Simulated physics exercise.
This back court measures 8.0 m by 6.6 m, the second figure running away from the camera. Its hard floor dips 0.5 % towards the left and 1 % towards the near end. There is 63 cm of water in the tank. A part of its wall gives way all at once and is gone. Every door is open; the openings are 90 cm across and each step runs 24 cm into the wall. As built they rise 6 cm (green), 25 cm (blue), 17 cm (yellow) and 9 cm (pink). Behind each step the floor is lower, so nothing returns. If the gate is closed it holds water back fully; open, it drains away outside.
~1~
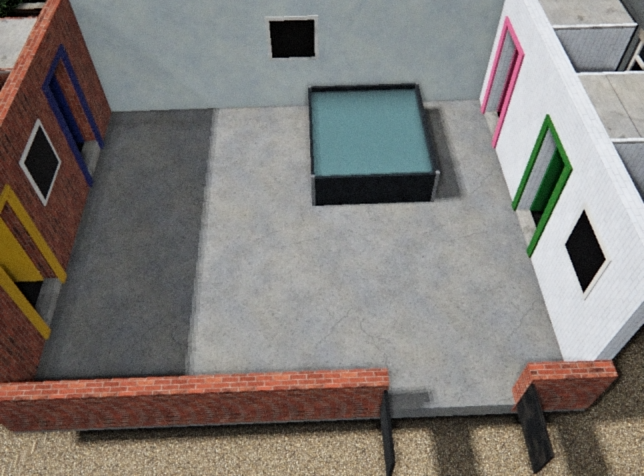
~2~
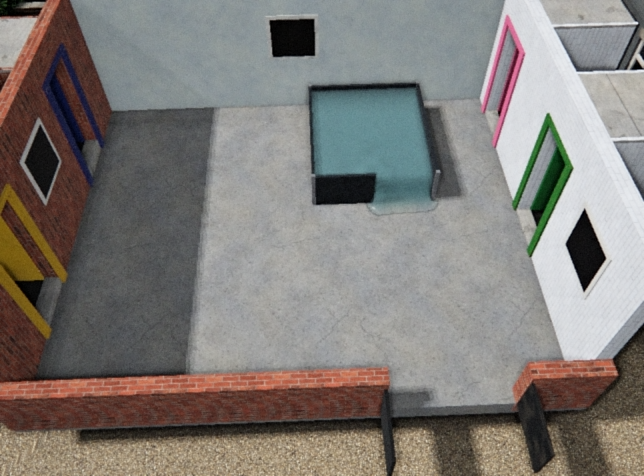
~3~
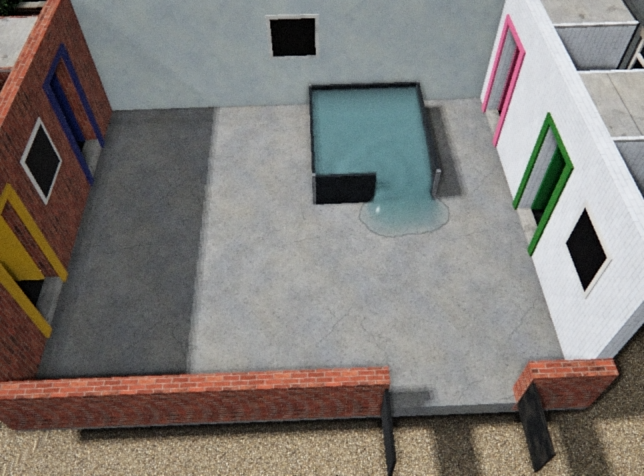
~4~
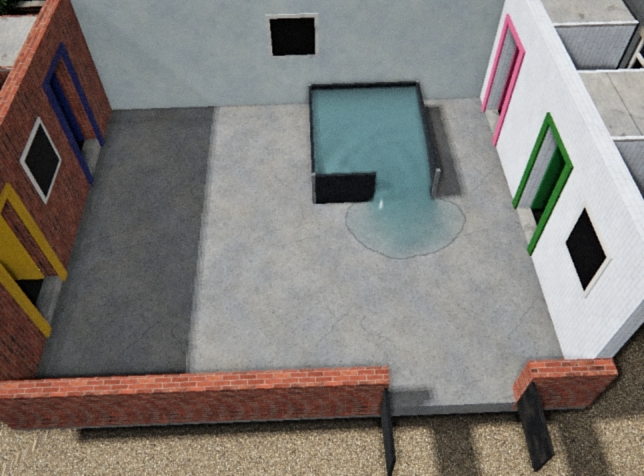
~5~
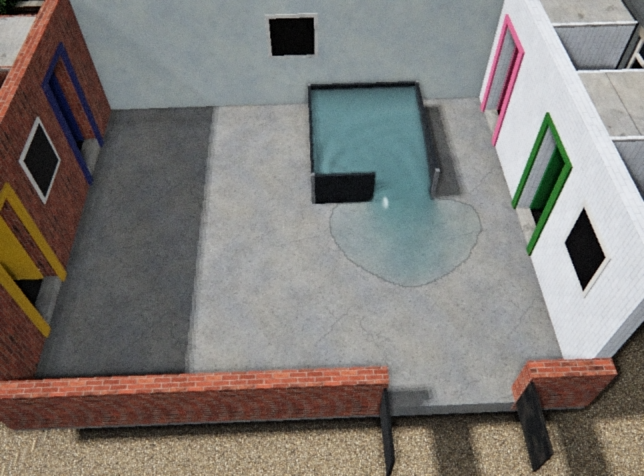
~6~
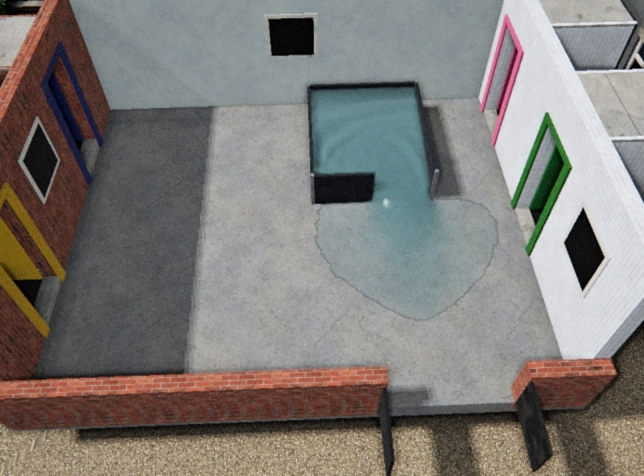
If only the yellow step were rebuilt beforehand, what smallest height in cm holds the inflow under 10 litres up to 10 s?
At least 5 cm or so.
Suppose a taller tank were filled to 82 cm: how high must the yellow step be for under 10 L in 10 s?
About 7.0 cm.
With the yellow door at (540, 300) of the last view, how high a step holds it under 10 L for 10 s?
Roughly 14.0 cm.
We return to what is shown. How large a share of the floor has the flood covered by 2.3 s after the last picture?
About 35 per cent.
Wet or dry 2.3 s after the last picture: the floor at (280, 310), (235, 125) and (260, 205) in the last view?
In turn: Wet, dry, still dry.
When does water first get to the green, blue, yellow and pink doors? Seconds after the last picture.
Green 0.6 s, blue 7.0 s, yellow 4.0 s, pink 7.5 s.
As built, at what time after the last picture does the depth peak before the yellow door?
At about 8.0 s.
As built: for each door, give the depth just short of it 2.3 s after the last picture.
In cm: Green 6, blue 0, yellow 0, pink 0.
Then, 0.7 s after the last picture water covers 25 % of the floor, deepest (39 cm) near (412, 204); it has not reached the yellow door.
Then, 2.3 s after the last picture water covers 35 % of the floor, deepest (31 cm) near (555, 384); it has not reached the yellow door.
Then, 9.3 s after the last picture water covers 65 % of the floor, deepest (10 cm) near (27, 406); 7 cm at the yellow door, 0 litres in over its 17 cm step.
At the yellow door as built, the water peaked near 7 cm, 7.9 s after the last picture.
With a step of 4 cm, 18 litres would have come in within the 10 s; with 5.5 cm, 5 litres. So under 10 litres takes about 5 cm.
